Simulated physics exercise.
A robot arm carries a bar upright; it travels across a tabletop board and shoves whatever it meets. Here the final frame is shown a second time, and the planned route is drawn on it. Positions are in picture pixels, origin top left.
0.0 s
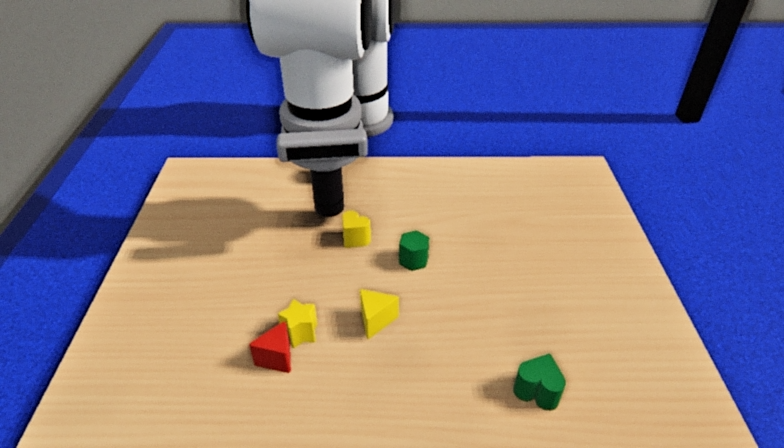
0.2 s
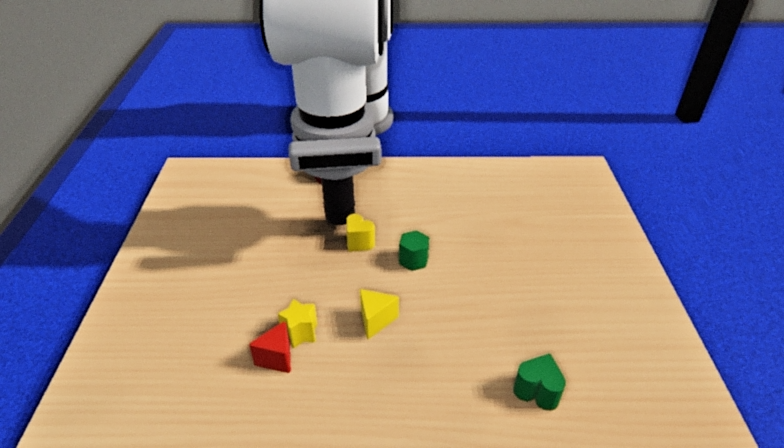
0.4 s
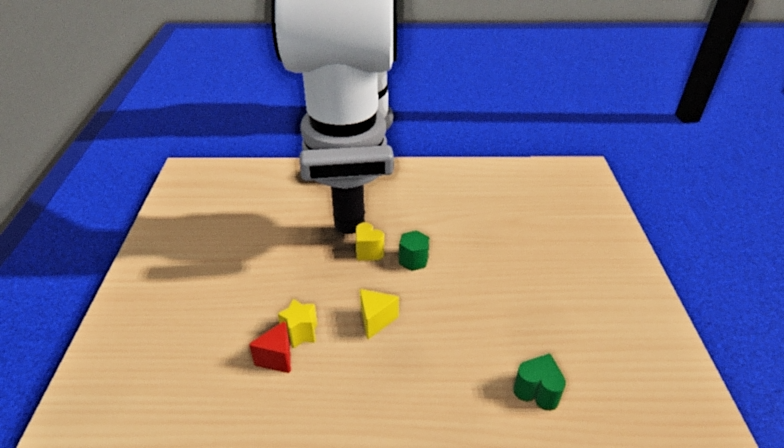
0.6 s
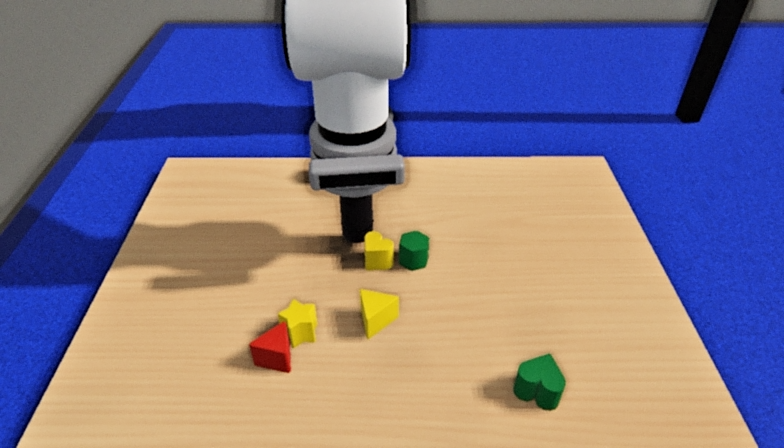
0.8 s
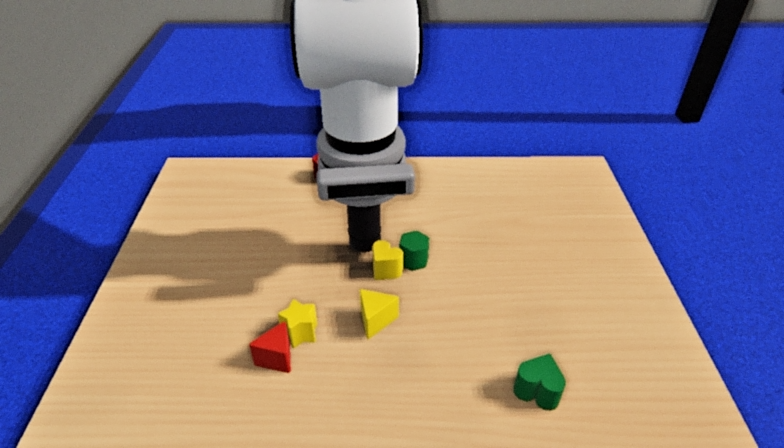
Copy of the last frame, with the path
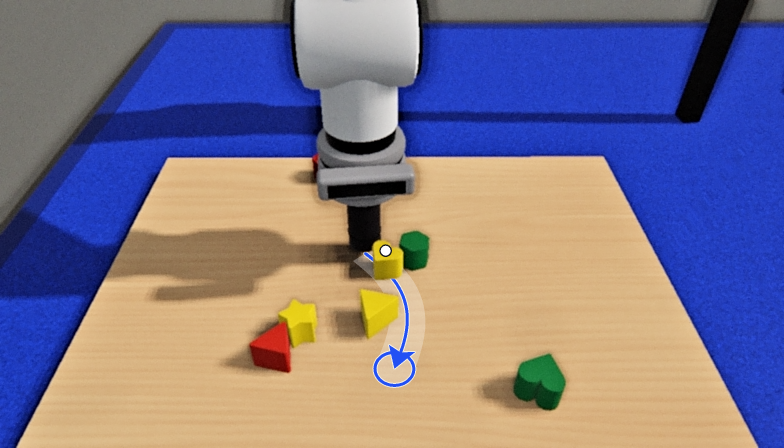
A white robot arm with a black bar reaches down from the top over a pale wooden board on a blue surface, seen from above and in front by a still camera. A yellow heart and green hexagonal block sit near the bar, with a yellow triangle, yellow star and red triangle below, and a green heart lower right. The bar pushes the yellow heart a short way right and downward, beside the green block.
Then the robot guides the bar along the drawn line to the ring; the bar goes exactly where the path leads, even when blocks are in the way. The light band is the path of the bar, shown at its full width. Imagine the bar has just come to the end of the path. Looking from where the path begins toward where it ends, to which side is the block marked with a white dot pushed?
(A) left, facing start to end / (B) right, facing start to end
A - left, facing start to end.
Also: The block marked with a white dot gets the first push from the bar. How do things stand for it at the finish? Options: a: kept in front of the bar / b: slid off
Choice b: Slid off.
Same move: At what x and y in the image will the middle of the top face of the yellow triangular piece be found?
The middle of its top is at (372, 318).
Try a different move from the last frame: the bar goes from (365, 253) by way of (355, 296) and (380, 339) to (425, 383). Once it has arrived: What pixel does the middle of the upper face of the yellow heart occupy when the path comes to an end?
Most likely (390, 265).
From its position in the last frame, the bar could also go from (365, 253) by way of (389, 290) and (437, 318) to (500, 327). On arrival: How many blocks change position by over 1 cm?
The push moves one block more than 1 cm.
The drawn path runs from (365, 253) by way of (396, 282) and (407, 322) to (394, 369); the dot is on the yellow heart.
The first path, step by step. One third of the way, bar (396, 272); yellow heart (418, 282).
Two thirds of the way, bar (408, 311); yellow triangular piece (375, 308), turned 45° clockwise; yellow heart (444, 312), turned 55° anticlockwise.
At the end, bar (395, 358); yellow triangular piece (372, 318), turned 95° clockwise; yellow heart (444, 315), turned 80° anticlockwise; green hexagonal block not moved.
